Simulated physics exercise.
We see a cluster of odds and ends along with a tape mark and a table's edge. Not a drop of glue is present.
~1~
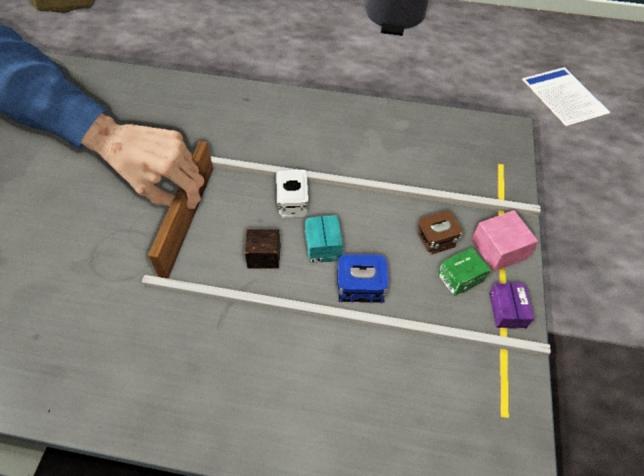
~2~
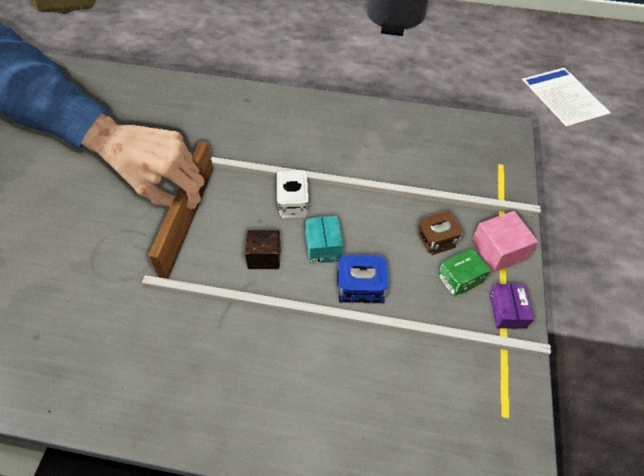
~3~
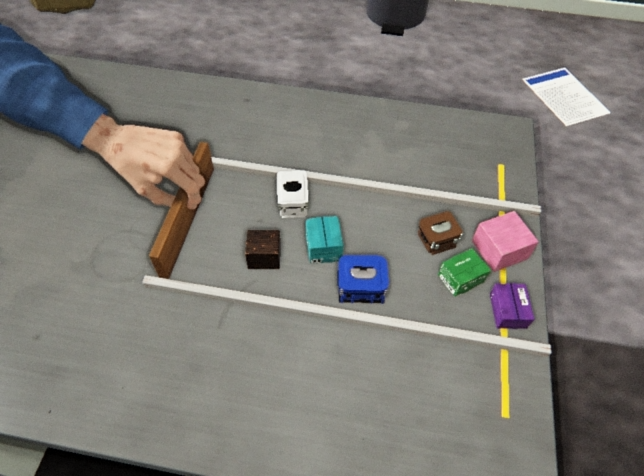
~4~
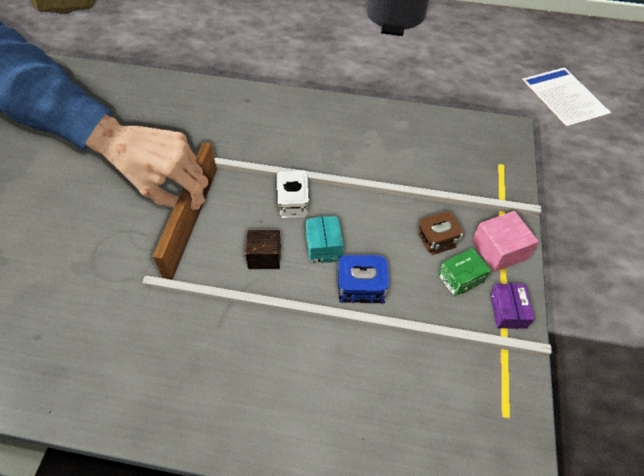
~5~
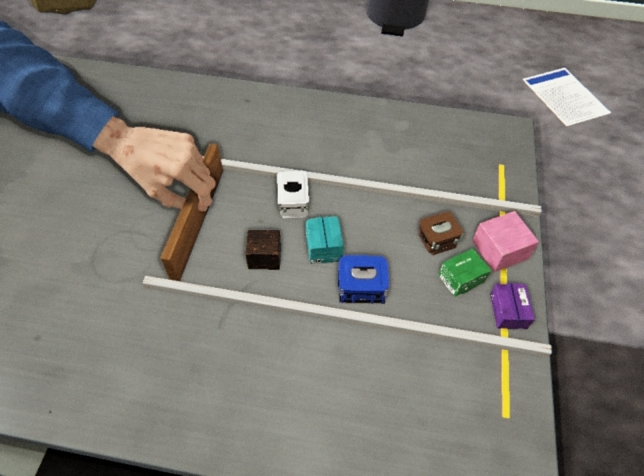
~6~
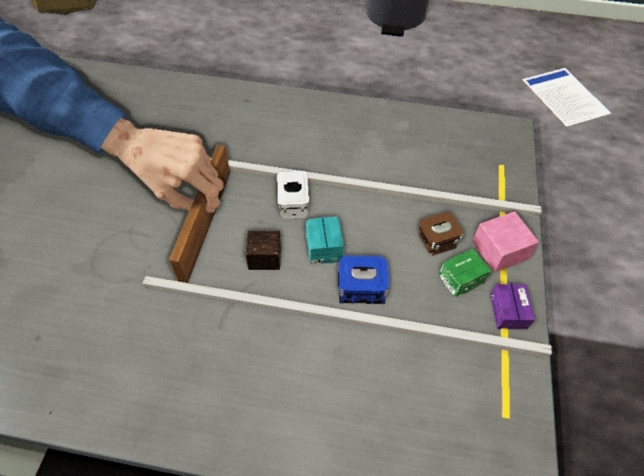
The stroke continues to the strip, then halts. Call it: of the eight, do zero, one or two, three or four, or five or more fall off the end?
Five or more fall off.
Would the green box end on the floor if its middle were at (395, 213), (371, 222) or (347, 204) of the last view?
The green box goes off; goes off; goes off.
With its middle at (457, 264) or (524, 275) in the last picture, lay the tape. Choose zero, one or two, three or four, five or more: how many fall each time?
The falls would be one to two; at least five.
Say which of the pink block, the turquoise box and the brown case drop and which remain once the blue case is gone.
Pink block: Down; turquoise box: Still up; brown case: Down.
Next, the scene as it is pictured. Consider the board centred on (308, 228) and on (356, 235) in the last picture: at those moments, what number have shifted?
At the first spot the count is 3, and at the second it is 4.
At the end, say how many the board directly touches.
At rest, 2 are in contact.
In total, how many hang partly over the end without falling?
That comes to 1 of them.
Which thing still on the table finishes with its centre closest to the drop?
That would be the turquoise box, the foremost.
A little later, none off yet; purple box at rest near (512, 307); pink block at rest near (505, 242); green box at rest near (464, 273).
Next, none off yet; purple box at rest near (512, 307); pink block at rest near (506, 242); green box shifted a little near (480, 273).
When it is over, the number that fall off is five or more; down, blue case, brown case, green box, pink block and purple box.
